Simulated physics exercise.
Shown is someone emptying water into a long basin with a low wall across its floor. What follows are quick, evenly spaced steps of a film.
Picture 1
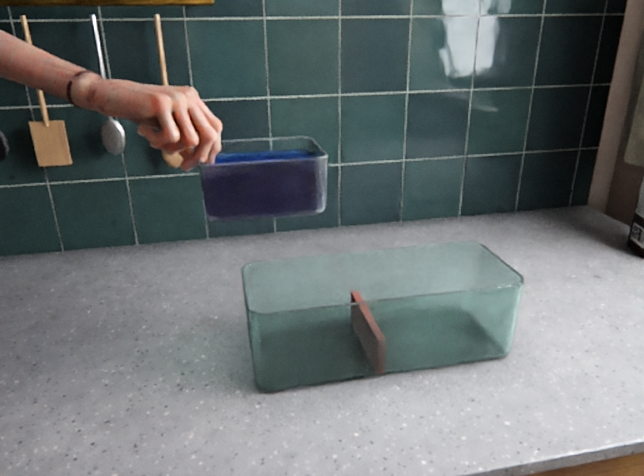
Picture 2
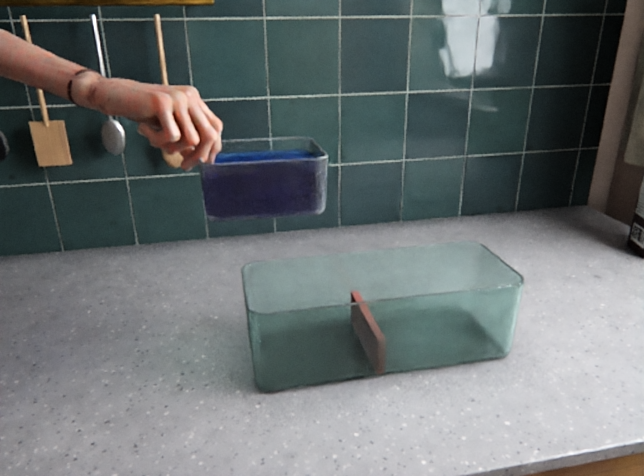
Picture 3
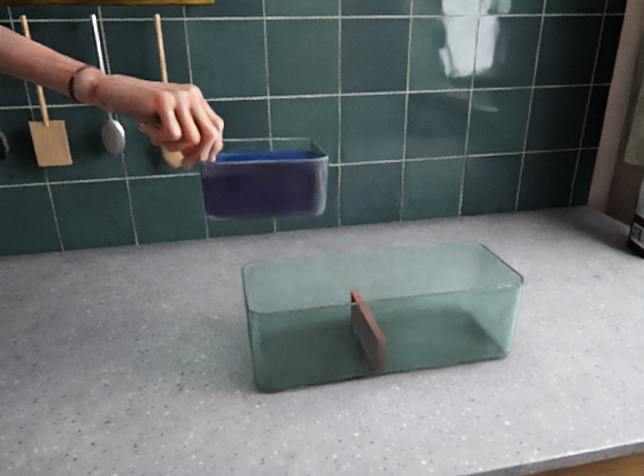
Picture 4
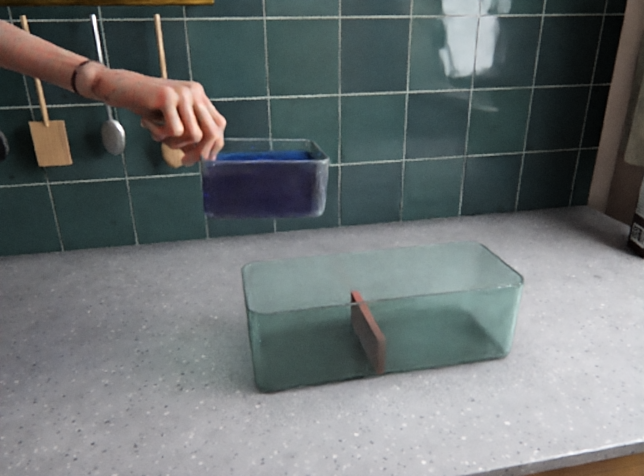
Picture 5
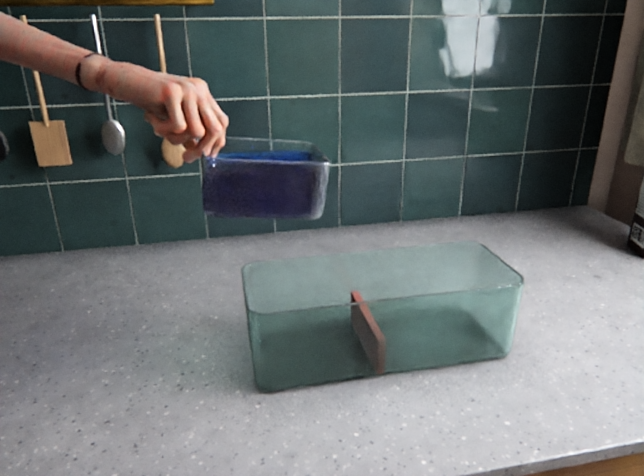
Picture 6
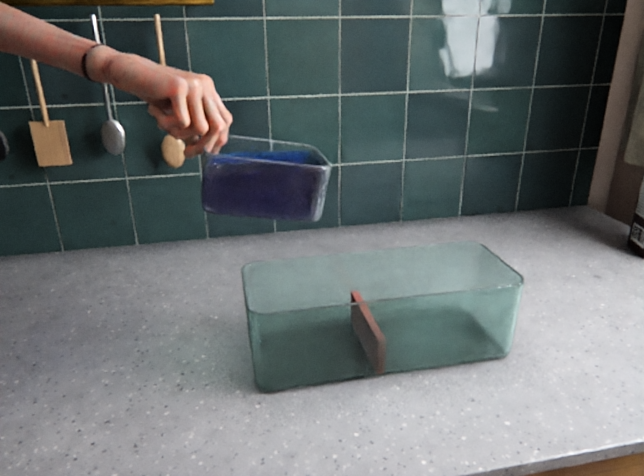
On a grey kitchen counter, a hand holding a small clear container of blue water slightly tilts it rightward above a divided glass basin.
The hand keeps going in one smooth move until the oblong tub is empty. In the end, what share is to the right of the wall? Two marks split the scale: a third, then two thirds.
Reaches a third, not past two thirds.
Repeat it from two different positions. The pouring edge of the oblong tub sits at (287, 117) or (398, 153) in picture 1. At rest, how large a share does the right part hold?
Roughly 25 per cent, then roughly 95 per cent.
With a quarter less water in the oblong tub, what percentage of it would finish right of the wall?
Estimate: Close to 40 per cent.
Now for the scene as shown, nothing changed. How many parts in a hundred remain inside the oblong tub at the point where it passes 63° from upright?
Roughly 45 percent remains at that point.
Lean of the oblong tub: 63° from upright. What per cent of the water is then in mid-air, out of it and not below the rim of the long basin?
Close to 35 per cent.
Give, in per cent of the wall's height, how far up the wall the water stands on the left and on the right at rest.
Once it settles, the left reaches around 30 and the right around 30.
A moment on, the oblong tub is tipped part way and 45 per cent is still to pour, 4 is left of the wall and 17 right of it.
Next, the oblong tub is tipped right over and 7 per cent is still to pour, 27 is left of the wall and 58 right of it.
Then the oblong tub is tipped right over and 0 per cent is still to pour, 39 is left of the wall and 59 right of it.
Later the oblong tub is tipped right over and 0 per cent is still to pour, 39 is left of the wall and 58 right of it.
Finally, 39 per cent lies left of the wall, 58 right of it and 2 outside.
